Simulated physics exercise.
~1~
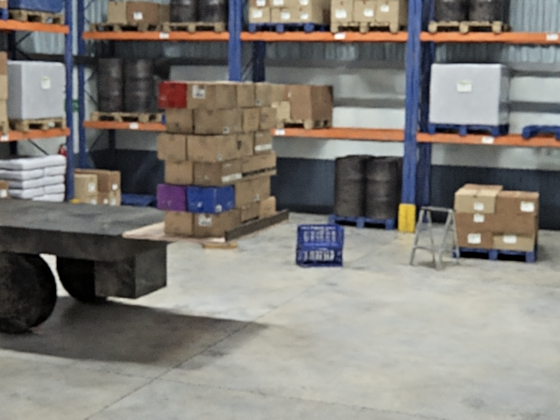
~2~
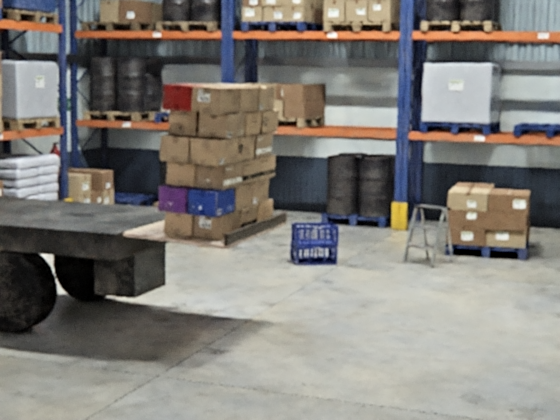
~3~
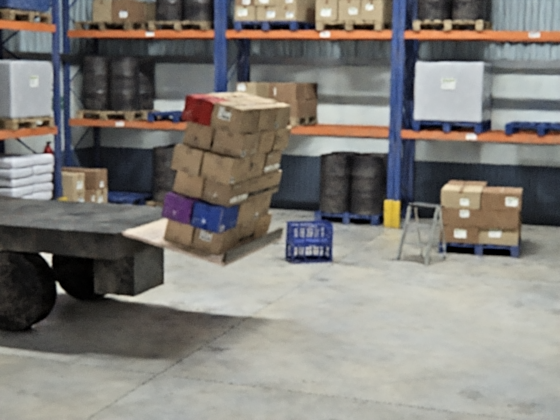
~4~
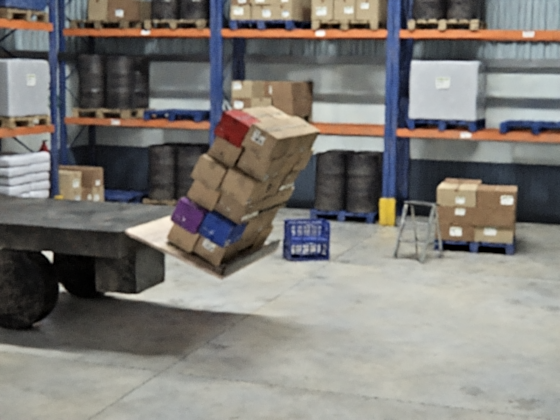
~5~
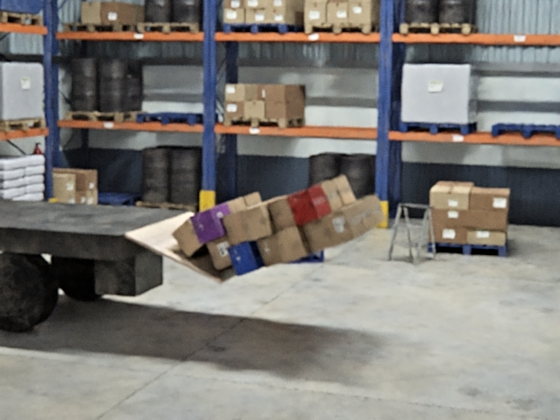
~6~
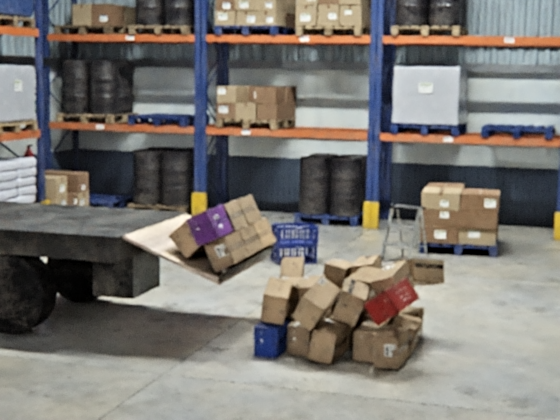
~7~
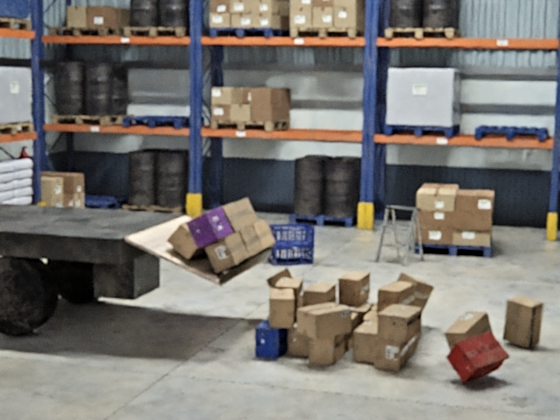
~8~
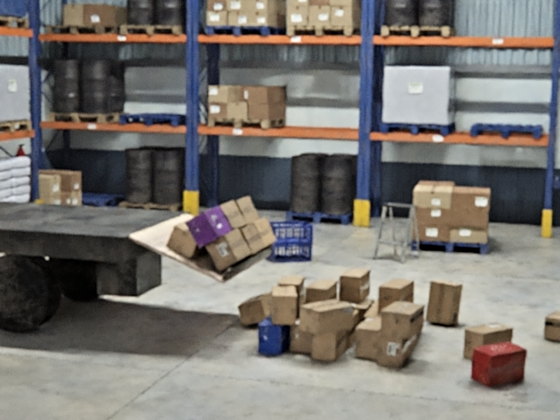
In the video, a tall stack of brown cartons, with one red, one blue and one purple, leans as the flap beneath it tilts down in a warehouse; most topple and scatter on the floor, including the red and blue, while the purple and several others stay on the sloping flap.
